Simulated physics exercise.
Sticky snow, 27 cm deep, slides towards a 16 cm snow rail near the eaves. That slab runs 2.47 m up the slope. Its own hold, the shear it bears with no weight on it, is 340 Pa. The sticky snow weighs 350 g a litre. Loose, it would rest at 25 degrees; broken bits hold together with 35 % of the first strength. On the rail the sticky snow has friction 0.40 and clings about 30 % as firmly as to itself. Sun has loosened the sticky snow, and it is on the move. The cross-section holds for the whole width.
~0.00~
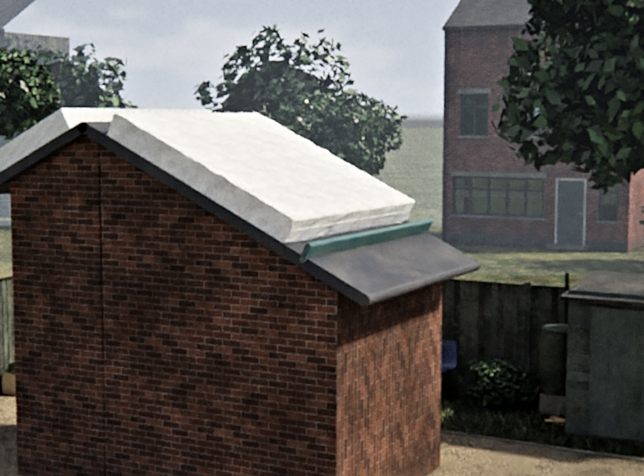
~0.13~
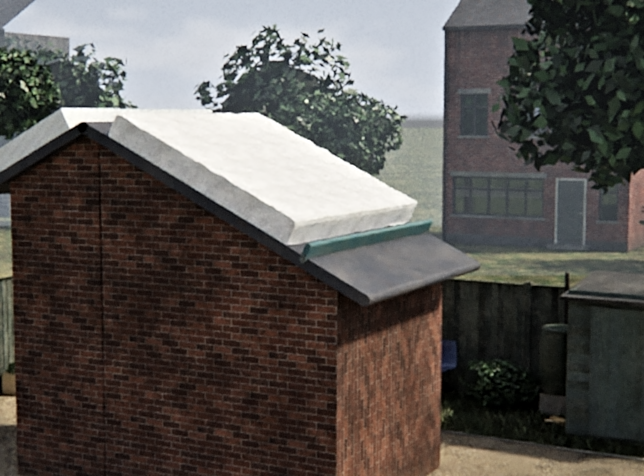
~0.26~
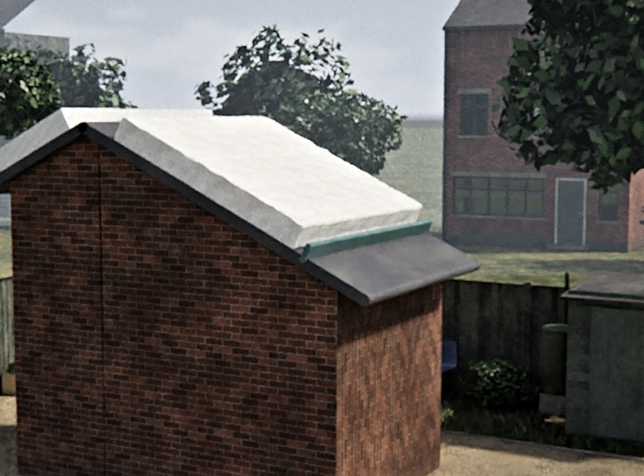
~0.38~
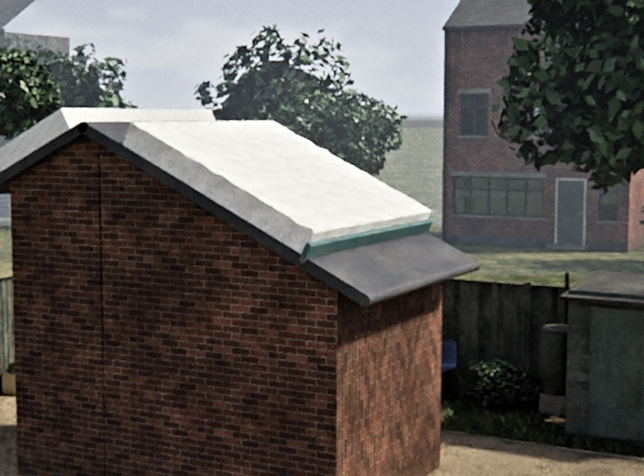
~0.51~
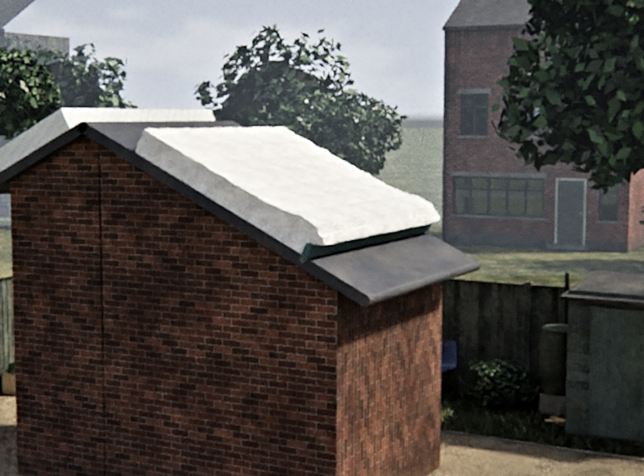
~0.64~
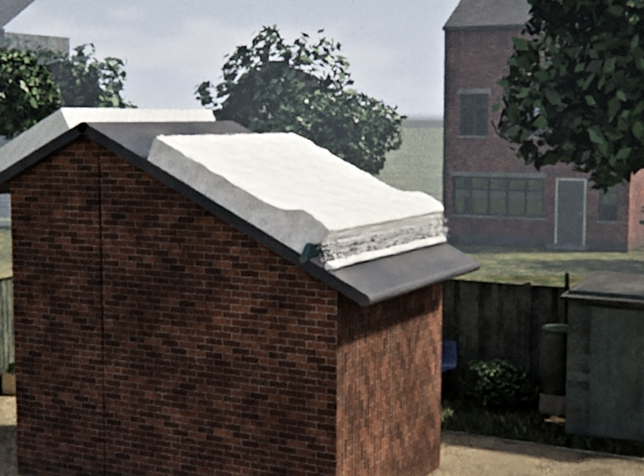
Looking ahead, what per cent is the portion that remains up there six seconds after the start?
About 47 %.
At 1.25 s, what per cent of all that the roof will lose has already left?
About 30 %.
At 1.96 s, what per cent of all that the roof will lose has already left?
About 80 %.
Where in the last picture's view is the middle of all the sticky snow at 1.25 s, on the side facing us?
At about (299, 238).
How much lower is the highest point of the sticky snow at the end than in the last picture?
Some 0.5 m.
After 1.25 s, 85 % of the snow is on the roof.
After 1.96 s, 56 % of the snow is on the roof.
After 2.68 s, 48 % of the snow is on the roof.
After 3.40 s, 47 % of the snow is on the roof.
After 6.00 s, 47 % of the snow is on the roof.
